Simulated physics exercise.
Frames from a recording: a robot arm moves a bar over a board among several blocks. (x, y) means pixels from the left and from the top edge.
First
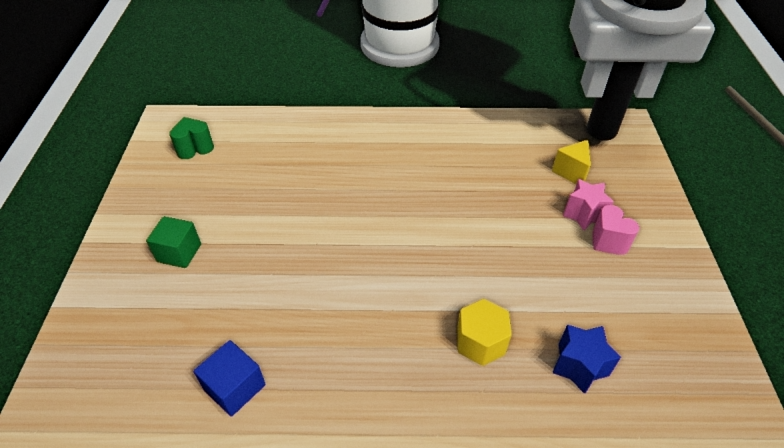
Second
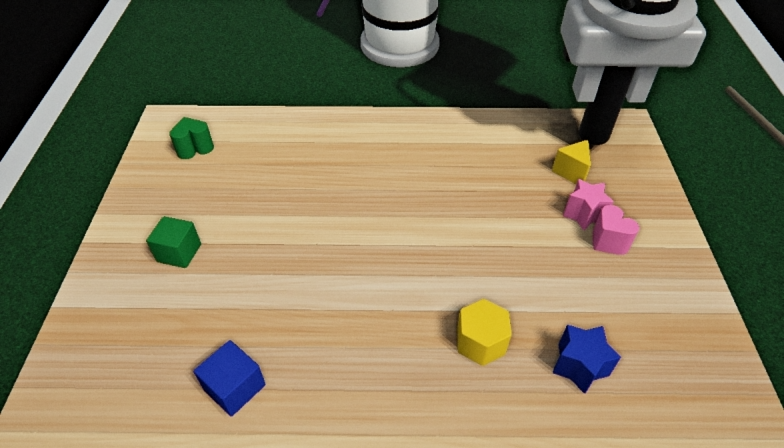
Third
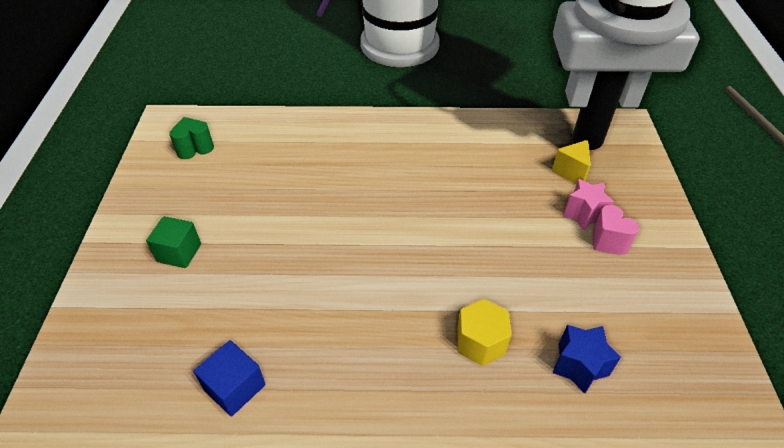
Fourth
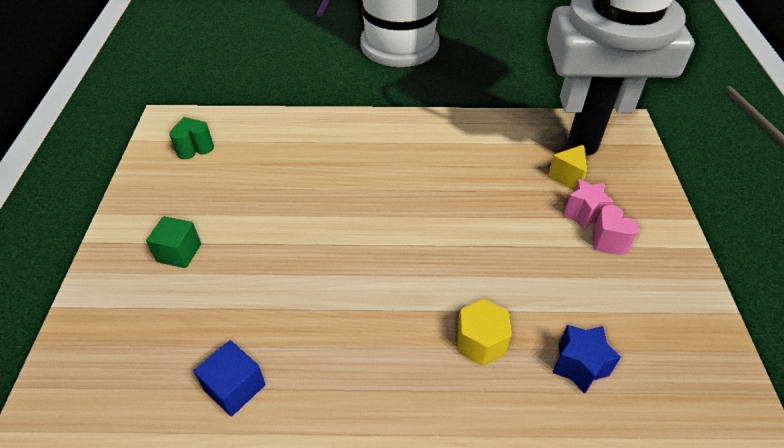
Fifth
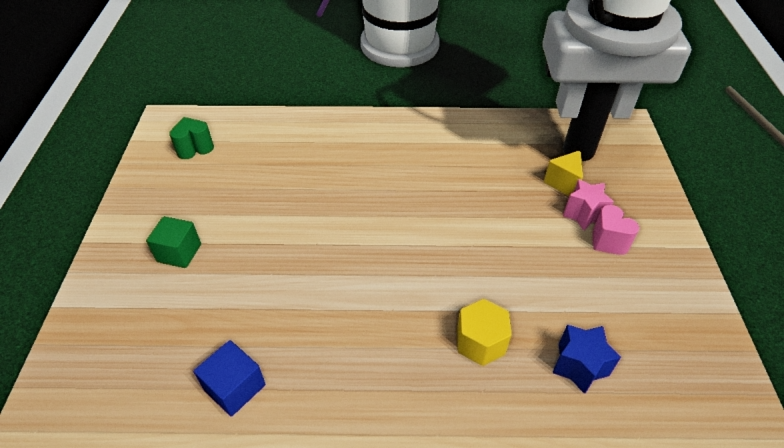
Robot arm moving a black bar slightly left and down, nudging a yellow triangular block near pink star and heart blocks.
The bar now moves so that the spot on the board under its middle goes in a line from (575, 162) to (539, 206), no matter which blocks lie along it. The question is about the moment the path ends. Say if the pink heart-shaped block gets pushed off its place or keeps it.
That block is going to be left alone.
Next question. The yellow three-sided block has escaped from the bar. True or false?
False - the claim does not hold.
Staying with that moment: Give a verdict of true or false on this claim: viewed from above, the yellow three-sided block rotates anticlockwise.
The claim does not hold.
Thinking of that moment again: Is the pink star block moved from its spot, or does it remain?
That block gets shifted.
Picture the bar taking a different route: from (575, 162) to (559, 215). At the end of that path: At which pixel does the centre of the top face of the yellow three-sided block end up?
Put as a pixel place, it's (538, 199).
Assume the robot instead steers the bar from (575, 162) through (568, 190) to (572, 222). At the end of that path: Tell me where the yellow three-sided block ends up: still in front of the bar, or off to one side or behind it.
It is no longer ahead.
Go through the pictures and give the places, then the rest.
The first frame shows tip of the bar (601, 132), middles of tops, yellow three-sided block (579, 151), pink star block (592, 193), pink heart-shaped block (618, 220).
The second frame shows bar (593, 137), nothing pushed.
The third frame shows bar (587, 141), nothing pushed.
The fourth frame shows bar (582, 147), yellow three-sided block (575, 156).
The fifth frame shows bar (578, 152), yellow three-sided block (571, 162), pink star block (592, 193), pink heart-shaped block (618, 220).
What follows on the original path. Halfway along, bar (560, 174); yellow three-sided block (549, 184); pink star block (581, 202), turned 65° anticlockwise.
At the end, bar (542, 196); yellow three-sided block (540, 205), turned 35° clockwise; pink star block (581, 202), turned 70° anticlockwise; pink heart-shaped block unmoved.
